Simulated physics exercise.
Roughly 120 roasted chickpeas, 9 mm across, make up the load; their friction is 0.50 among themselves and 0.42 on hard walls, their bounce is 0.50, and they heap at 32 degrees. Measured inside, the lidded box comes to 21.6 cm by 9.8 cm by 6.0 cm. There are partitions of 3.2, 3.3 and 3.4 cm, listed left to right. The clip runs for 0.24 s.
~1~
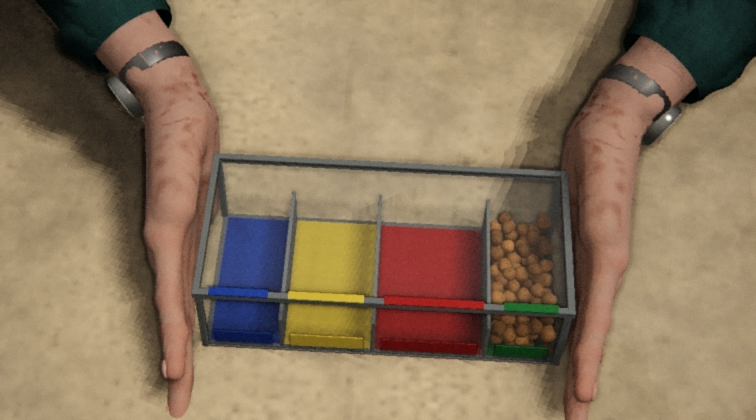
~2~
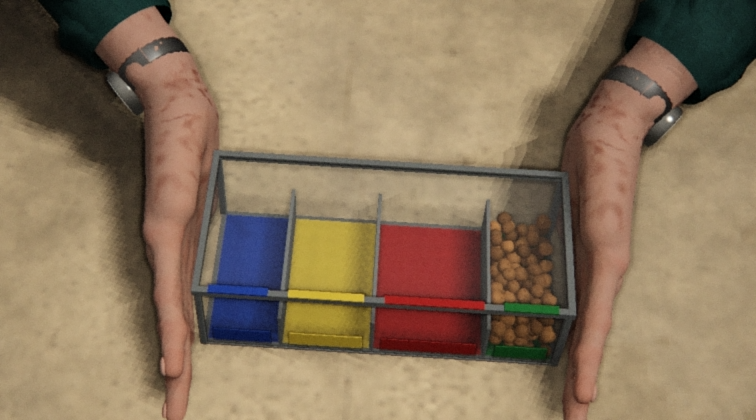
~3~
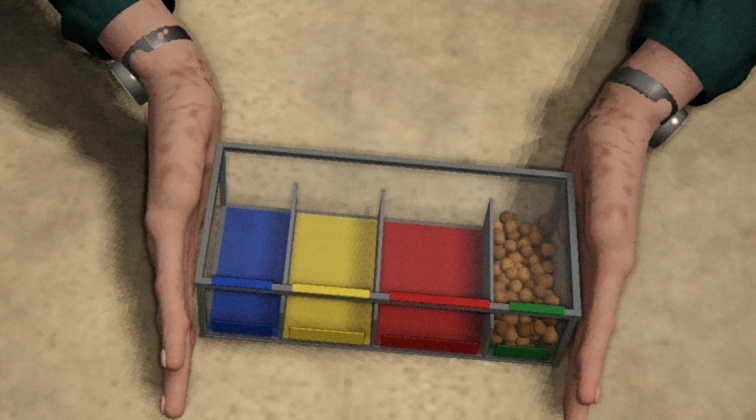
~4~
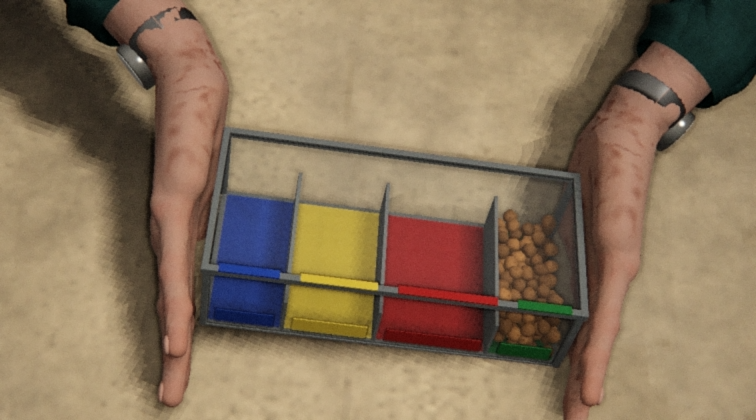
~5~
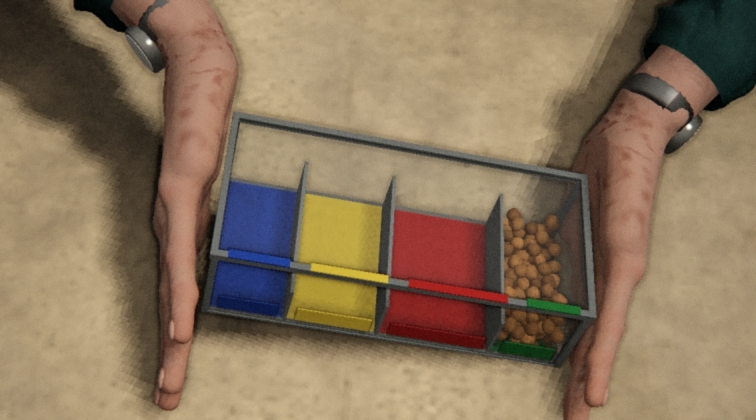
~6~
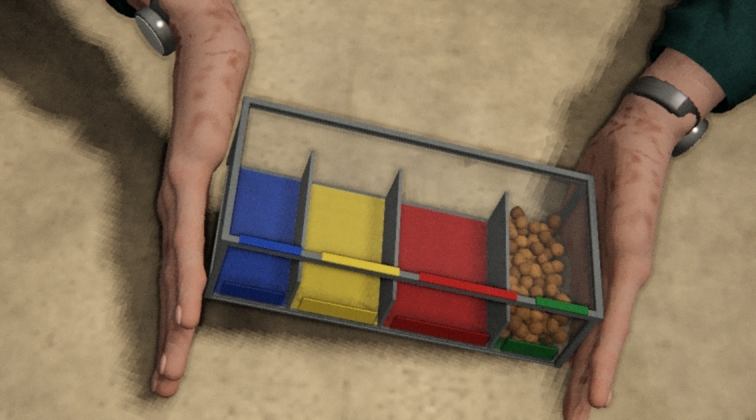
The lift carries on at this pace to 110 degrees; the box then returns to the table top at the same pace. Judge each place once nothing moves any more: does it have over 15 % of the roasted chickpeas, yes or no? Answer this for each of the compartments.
Red: No, blue: No, green: Yes, yellow: No.
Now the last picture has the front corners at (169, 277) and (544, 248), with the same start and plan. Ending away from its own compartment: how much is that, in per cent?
That would be some 100 in a hundred.
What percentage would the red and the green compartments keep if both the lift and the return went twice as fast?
Red = 0 %; green = 100 %.
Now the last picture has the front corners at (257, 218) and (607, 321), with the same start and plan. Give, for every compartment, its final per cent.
Red = 0 %, blue = 0 %, green = 100 %, yellow = 0 %.
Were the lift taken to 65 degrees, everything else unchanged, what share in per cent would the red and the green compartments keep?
Shares: Red 0, green 100, per cent.
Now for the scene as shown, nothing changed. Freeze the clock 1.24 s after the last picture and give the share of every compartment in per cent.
Red 0 %, blue 0 %, green 100 %, yellow 0 %.
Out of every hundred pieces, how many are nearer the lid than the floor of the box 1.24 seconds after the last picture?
Estimate: Near 30 per cent.
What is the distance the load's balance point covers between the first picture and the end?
0.5 cm or thereabouts.
Then, 1.24 s after the last picture, tilt 110 degrees; green 100 %.
Then, 2.06 s after the last picture, tilt 51 degrees; green 100 %.
Then, 2.90 s after the last picture, tilt 0 degrees; green 100 %.
In the end, red 0 %, blue 0 %, green 100 %, yellow 0 %.
